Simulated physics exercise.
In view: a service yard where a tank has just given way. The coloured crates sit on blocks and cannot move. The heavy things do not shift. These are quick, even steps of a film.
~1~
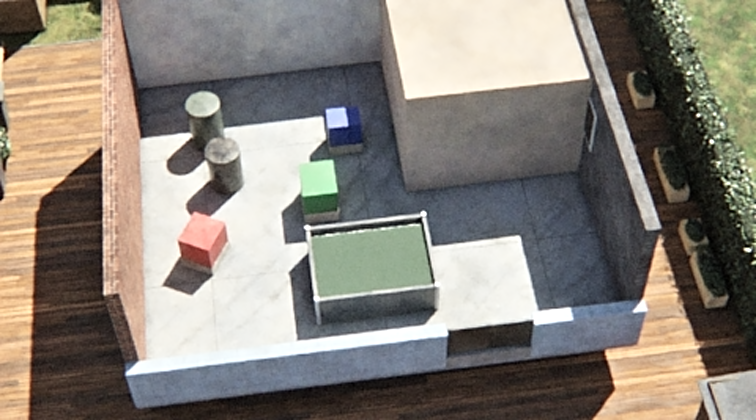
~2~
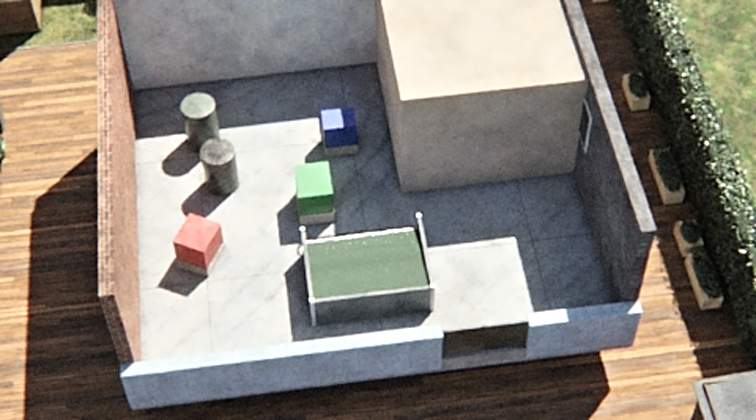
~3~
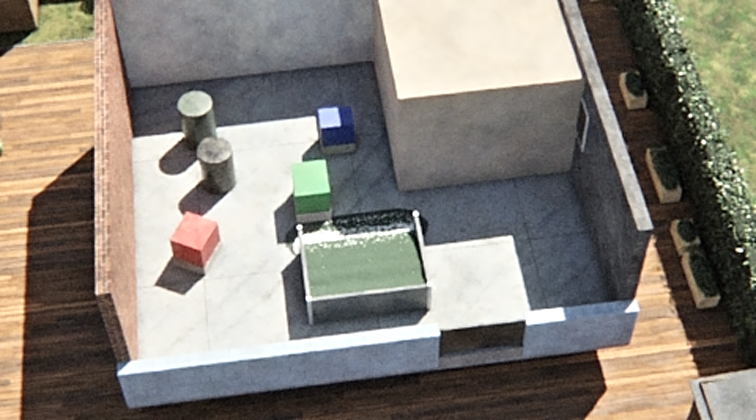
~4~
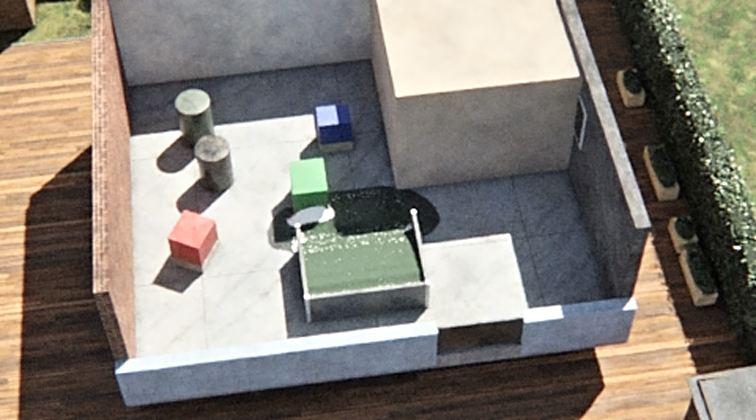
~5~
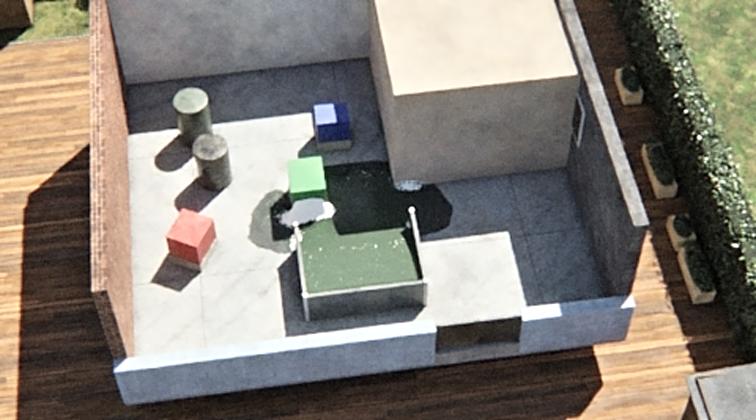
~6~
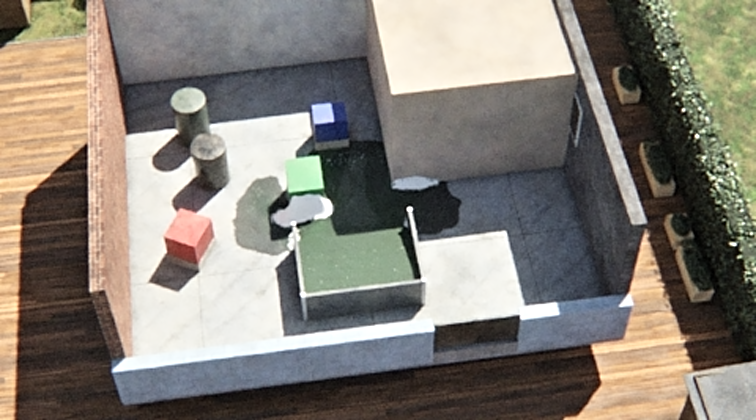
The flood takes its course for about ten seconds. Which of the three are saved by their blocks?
The red crate escapes dry; the blue crate is wetted; the green crate is wetted.
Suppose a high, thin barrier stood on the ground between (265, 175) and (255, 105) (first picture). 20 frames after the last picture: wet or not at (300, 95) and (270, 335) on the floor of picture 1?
In that order: Covered, clear.
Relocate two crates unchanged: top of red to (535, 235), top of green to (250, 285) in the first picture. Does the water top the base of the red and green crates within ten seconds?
Then: Red crate remains dry, green crate stays dry.
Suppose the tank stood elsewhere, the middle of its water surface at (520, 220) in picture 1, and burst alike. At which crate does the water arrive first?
It is the crate marked green.
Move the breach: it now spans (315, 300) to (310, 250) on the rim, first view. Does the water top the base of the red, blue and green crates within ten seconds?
The red crate is soaked; the blue crate remains dry; the green crate escapes it.
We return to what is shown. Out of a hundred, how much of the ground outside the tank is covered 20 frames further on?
Close to 65 %.
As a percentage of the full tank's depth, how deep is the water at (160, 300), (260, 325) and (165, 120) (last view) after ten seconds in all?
About 6, 14 and 10 per cent.
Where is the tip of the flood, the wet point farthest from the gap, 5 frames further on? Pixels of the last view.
At about (352, 58).
A moment on, water covers 25 % of the floor; the red crate water round its plinth, the blue crate water round its plinth, the green crate water round its plinth.
Next, water covers 45 % of the floor; the red crate water round its plinth, the blue crate water round its plinth, the green crate water round its plinth.
Then, water covers 65 % of the floor; the red crate water round its plinth, the blue crate water round its plinth, the green crate water round its plinth.
Later, water covers 80 % of the floor; the red crate water round its plinth, the blue crate water round its plinth, the green crate water round its plinth.
In the end, water covers 100 % of the floor; the red crate stayed above the water, the blue crate was topped, the green crate was topped.
